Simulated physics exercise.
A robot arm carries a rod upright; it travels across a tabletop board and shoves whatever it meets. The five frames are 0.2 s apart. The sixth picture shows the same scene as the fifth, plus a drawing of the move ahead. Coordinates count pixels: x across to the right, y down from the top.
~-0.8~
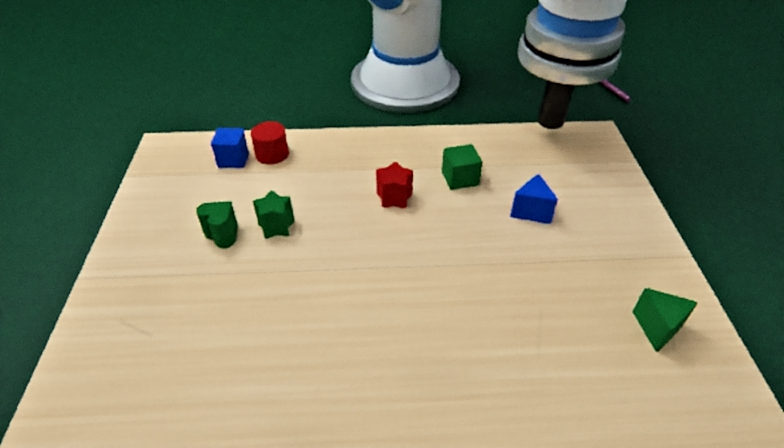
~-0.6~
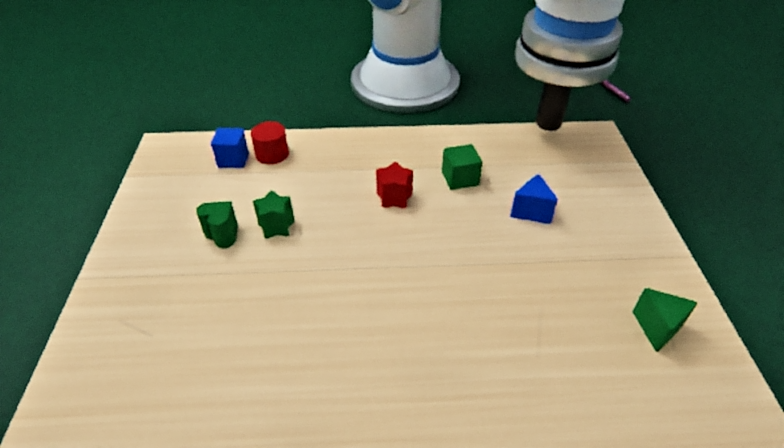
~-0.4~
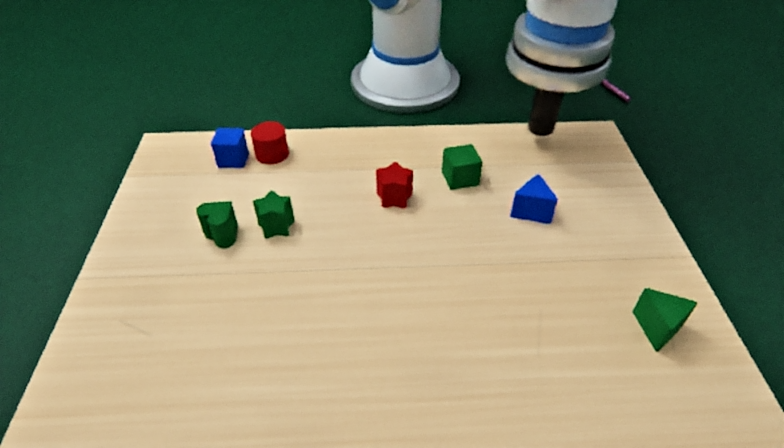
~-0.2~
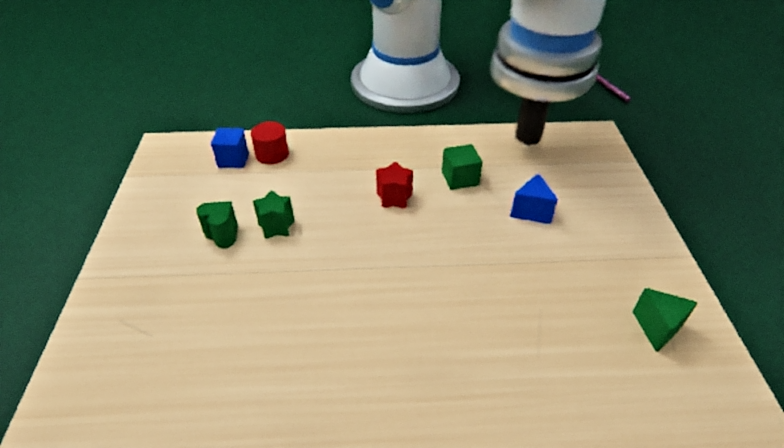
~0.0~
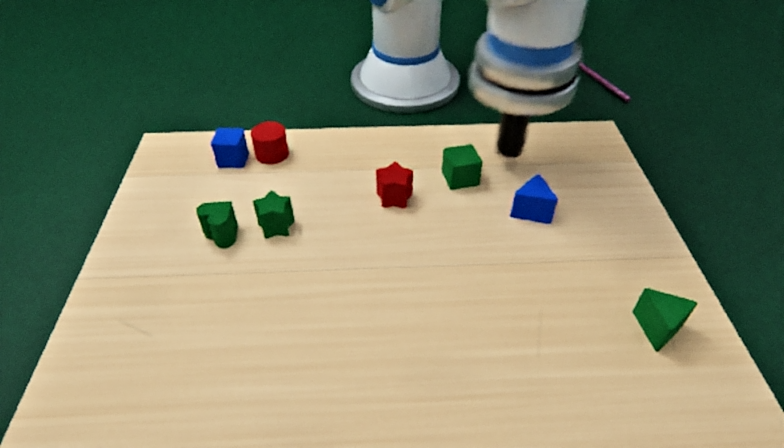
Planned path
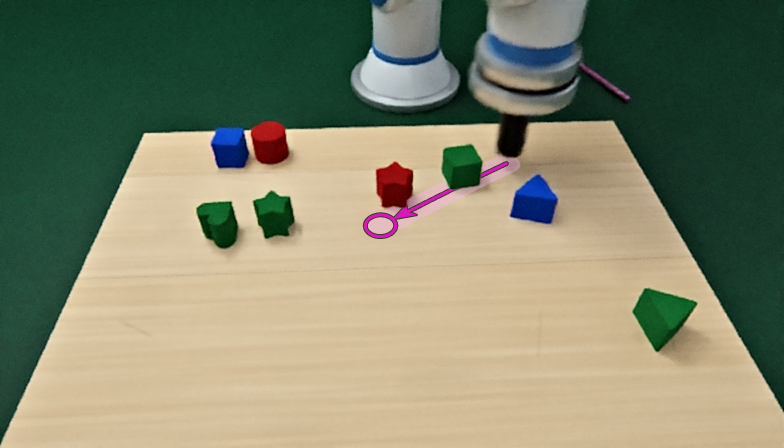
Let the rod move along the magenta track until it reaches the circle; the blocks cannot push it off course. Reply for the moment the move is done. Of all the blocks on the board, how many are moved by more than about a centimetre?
That makes 2 blocks.
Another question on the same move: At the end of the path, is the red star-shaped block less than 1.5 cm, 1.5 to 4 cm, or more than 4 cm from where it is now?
Displacement: Past 4 cm.
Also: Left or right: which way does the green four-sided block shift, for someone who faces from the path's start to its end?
Out to the right.
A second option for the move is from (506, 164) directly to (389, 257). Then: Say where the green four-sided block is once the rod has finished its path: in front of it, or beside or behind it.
It is off to the side or behind.
The drawn path runs from (506, 164) to (381, 225).
What follows on the original path. One third of the way, rod (469, 170); green four-sided block (440, 161), turned 15° clockwise.
Two thirds of the way, rod (426, 190); red star-shaped block (357, 179); green four-sided block (394, 174), turned 40° clockwise.
At the end, rod (380, 213); red star-shaped block (342, 177), turned 35° anticlockwise; green four-sided block (378, 176), turned 65° clockwise; blue triangular block not moved.
